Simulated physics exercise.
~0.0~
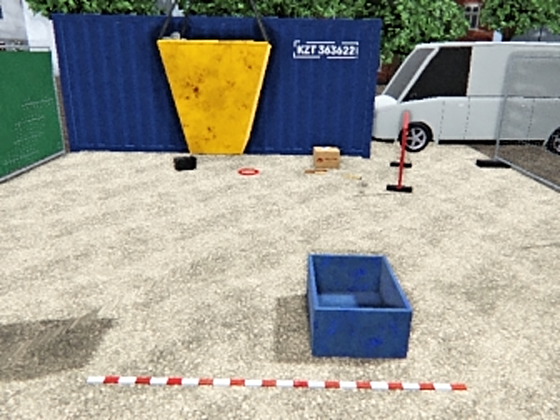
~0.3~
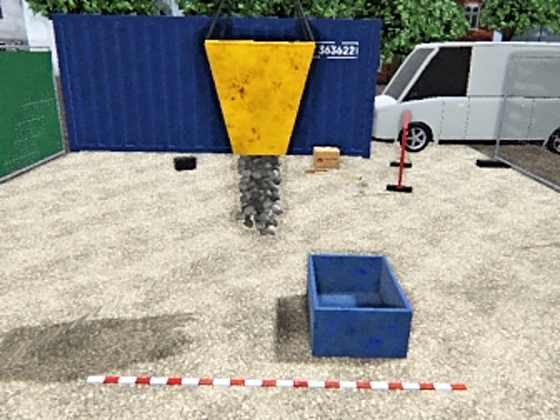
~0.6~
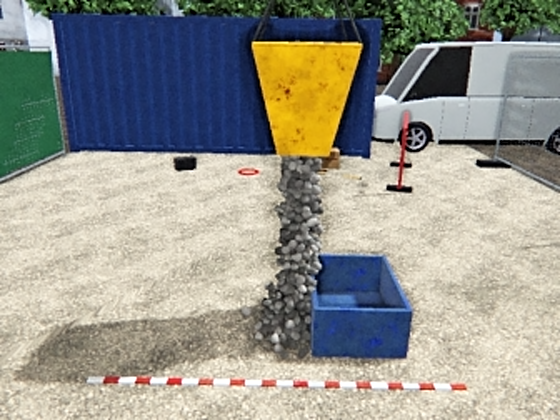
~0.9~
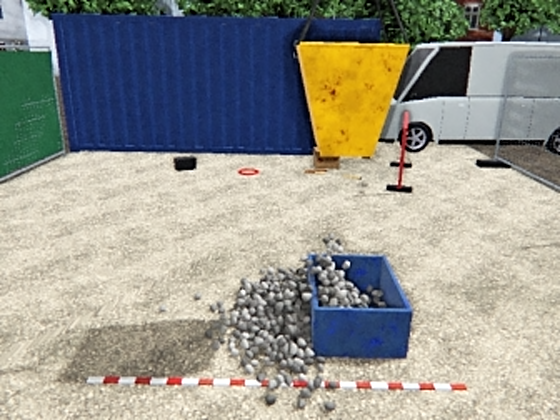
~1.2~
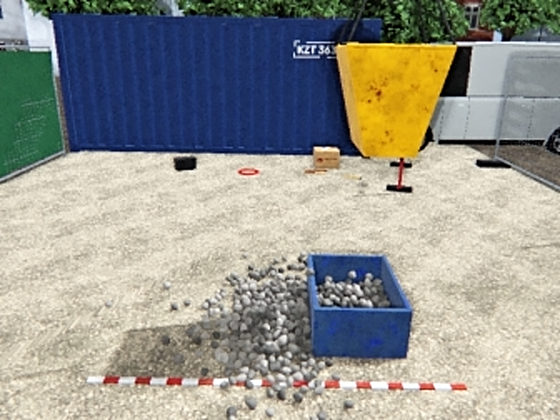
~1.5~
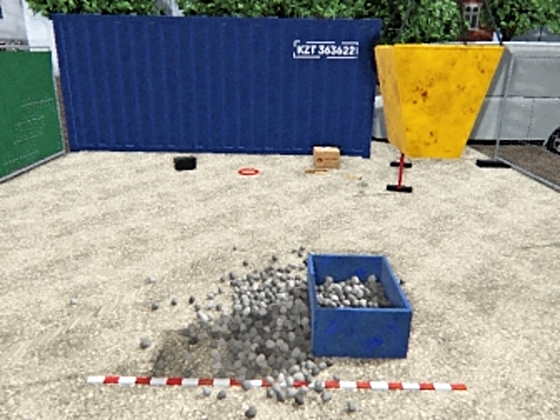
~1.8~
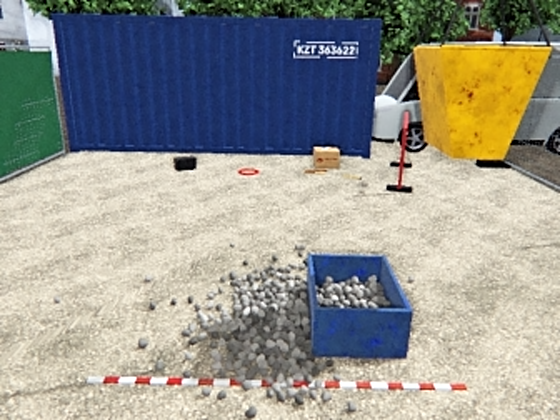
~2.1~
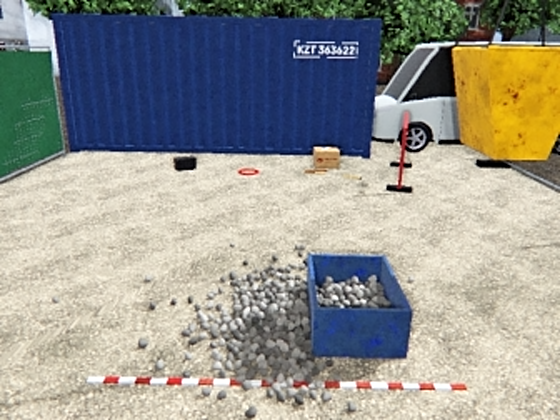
A yellow hopper slides right past a blue container, pouring grey rounded stones that fall beside and into an open blue bin on gravel. Emptied, it continues toward the right edge, leaving more stones heaped left of the bin than inside it.
